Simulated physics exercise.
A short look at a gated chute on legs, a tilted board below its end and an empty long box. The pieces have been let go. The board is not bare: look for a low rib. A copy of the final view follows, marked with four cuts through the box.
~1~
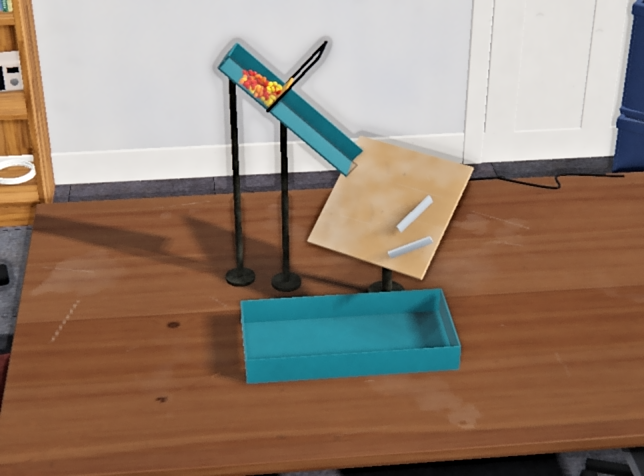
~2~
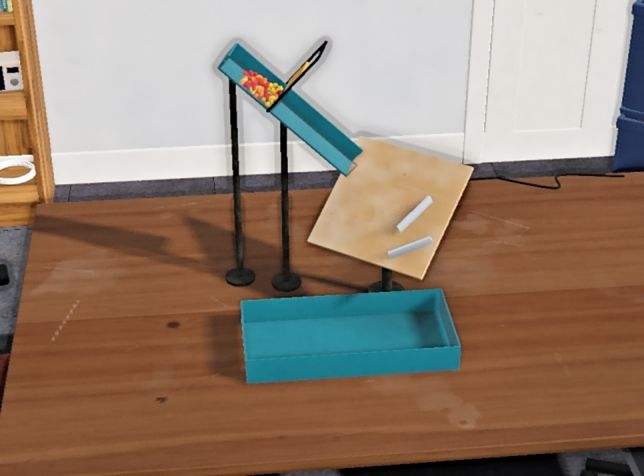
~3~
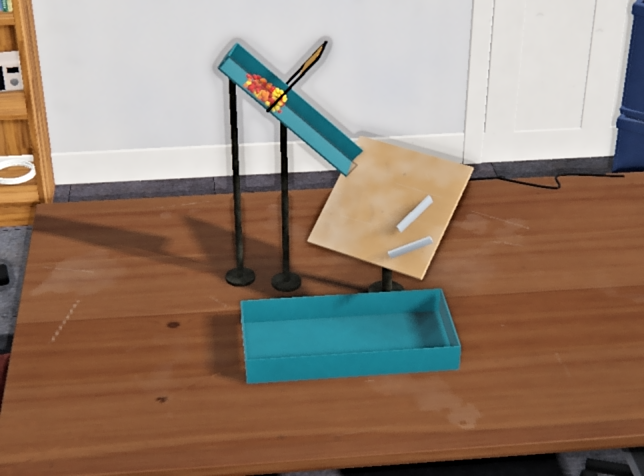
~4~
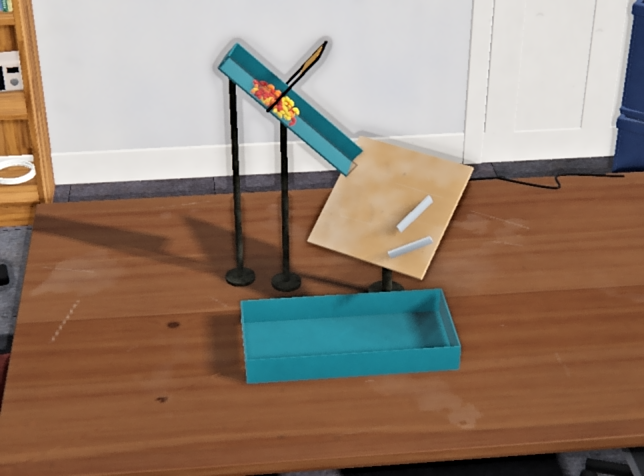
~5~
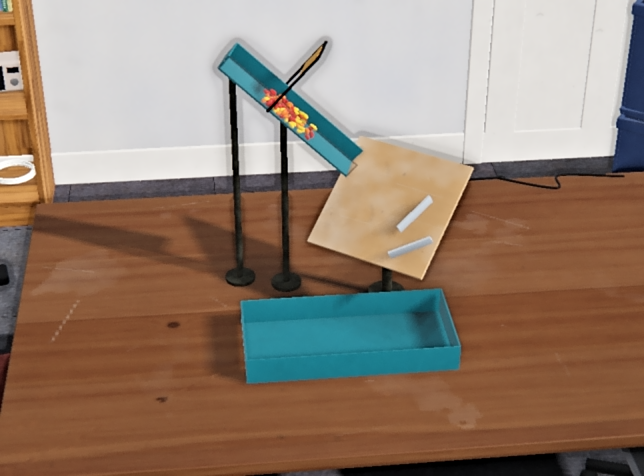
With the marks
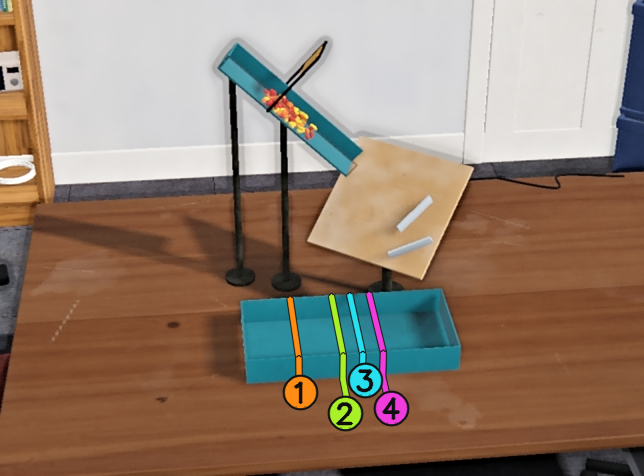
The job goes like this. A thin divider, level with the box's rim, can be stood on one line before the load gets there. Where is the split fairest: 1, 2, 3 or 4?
Line 3.
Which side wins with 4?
More lands on the left.
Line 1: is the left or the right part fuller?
Right.
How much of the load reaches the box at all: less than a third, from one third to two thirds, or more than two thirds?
It is more than two thirds.
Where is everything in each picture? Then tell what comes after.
The first frame shows load behind the gate (264, 87), jelly beans; lip of the chute (349, 169), sloping fairly steeply.
The second frame shows middle of the board (389, 204), tilted fairly steeply; middle of its low edge (363, 259); of its high edge (415, 151).
The third frame shows front corners of the box (247, 360) and (460, 346), empty; front of the load (280, 112).
The fourth frame shows middle of the load (278, 100); its front (294, 120), roughly a quarter of the way to the lip; rib from (430, 237) to (388, 253); rib from (429, 196) to (397, 227).
The fifth frame shows middle of the load (291, 111); its front (312, 135), roughly half of the way to the lip.
On the marked copy, line 1 crosses the front rim at (298, 357); line 2 crosses the front rim at (343, 354); line 3 crosses the front rim at (362, 353); line 4 crosses the front rim at (383, 352).
With 1, of what is caught, not one piece on the left of the divider, every piece on the right.
With 2, of what is caught, about a tenth on the left of the divider, almost all on the right.
With 3, of what is caught, roughly half on the left of the divider, roughly half on the right.
With 4, of what is caught, almost all on the left of the divider, about a tenth on the right.
